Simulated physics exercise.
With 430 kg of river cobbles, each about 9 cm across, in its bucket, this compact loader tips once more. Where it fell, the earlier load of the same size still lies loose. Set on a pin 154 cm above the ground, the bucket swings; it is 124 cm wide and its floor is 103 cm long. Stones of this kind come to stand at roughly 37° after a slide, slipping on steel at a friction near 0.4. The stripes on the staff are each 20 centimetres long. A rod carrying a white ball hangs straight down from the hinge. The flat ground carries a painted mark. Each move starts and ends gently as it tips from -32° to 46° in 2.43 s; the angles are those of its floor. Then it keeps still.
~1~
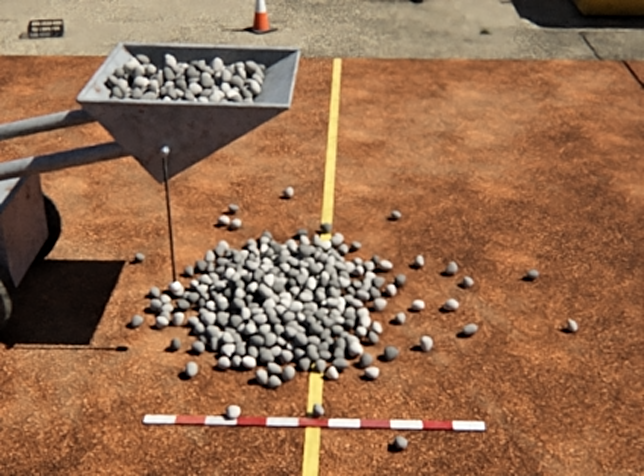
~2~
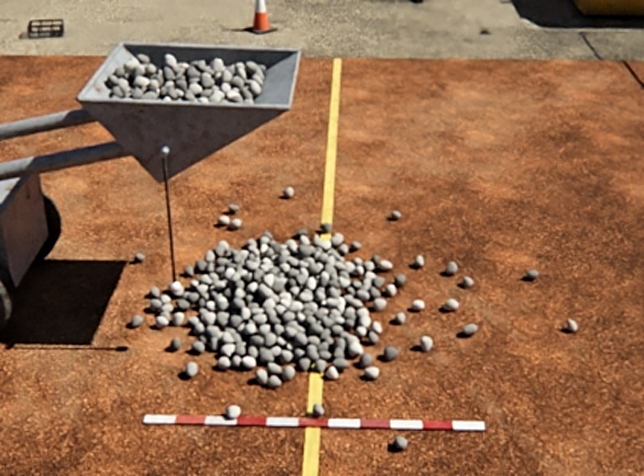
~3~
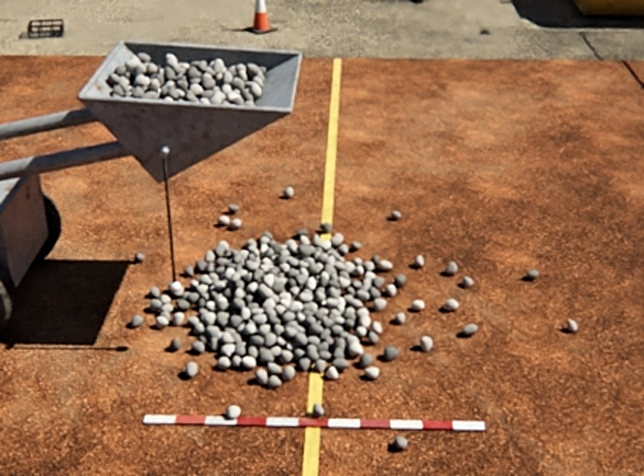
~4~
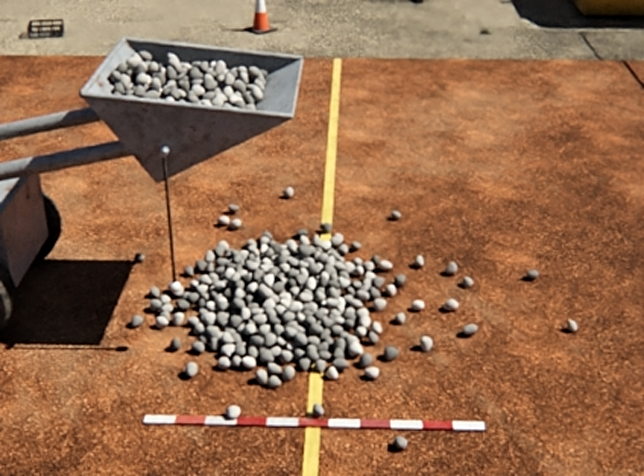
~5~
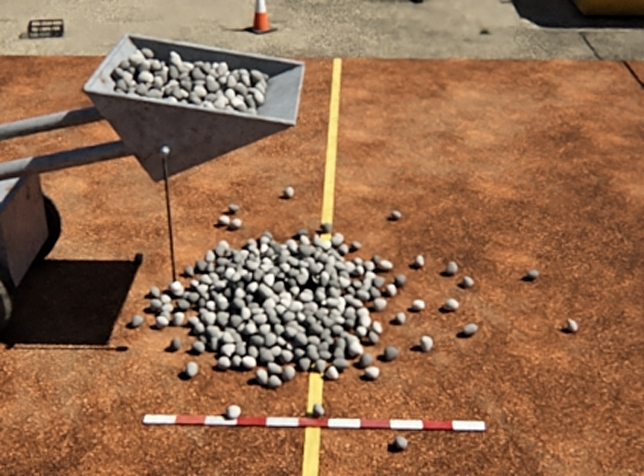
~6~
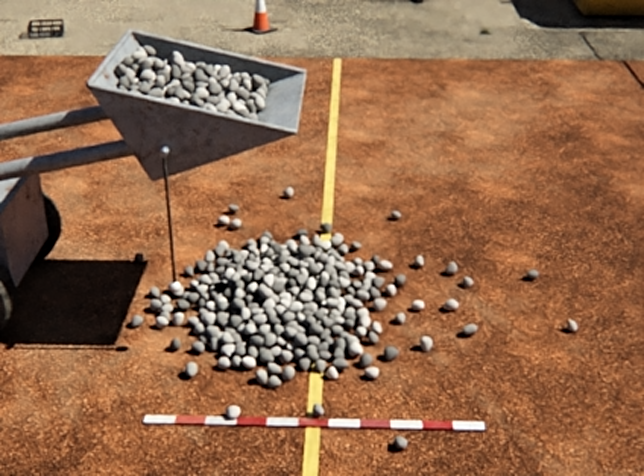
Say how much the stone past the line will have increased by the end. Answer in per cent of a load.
It will have increased by about 72 per cent of a load.
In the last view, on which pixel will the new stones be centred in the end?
Around (344, 290) in the last picture.
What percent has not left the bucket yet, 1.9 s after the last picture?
Close to 0 per cent of the load.
Then, 1.2 s after the last picture the floor is at 34°; in per cent of one load, 90 in the bucket, 86 short of the line, 24 past the line; the foremost stones are at (474, 298).
Then, 1.9 s after the last picture the floor is at 46°; in per cent of one load, 2 in the bucket, 122 short of the line, 75 past the line; the foremost stones are at (481, 300).
Then, 2.3 s after the last picture the floor is at 46°; in per cent of one load, 0 in the bucket, 104 short of the line, 95 past the line; the foremost stones are at (499, 295).
Then, 5.0 s after the last picture the floor is at 46°; in per cent of one load, 0 in the bucket, 104 short of the line, 96 past the line; the foremost stones are at (525, 302). Net gain past the line, 72.
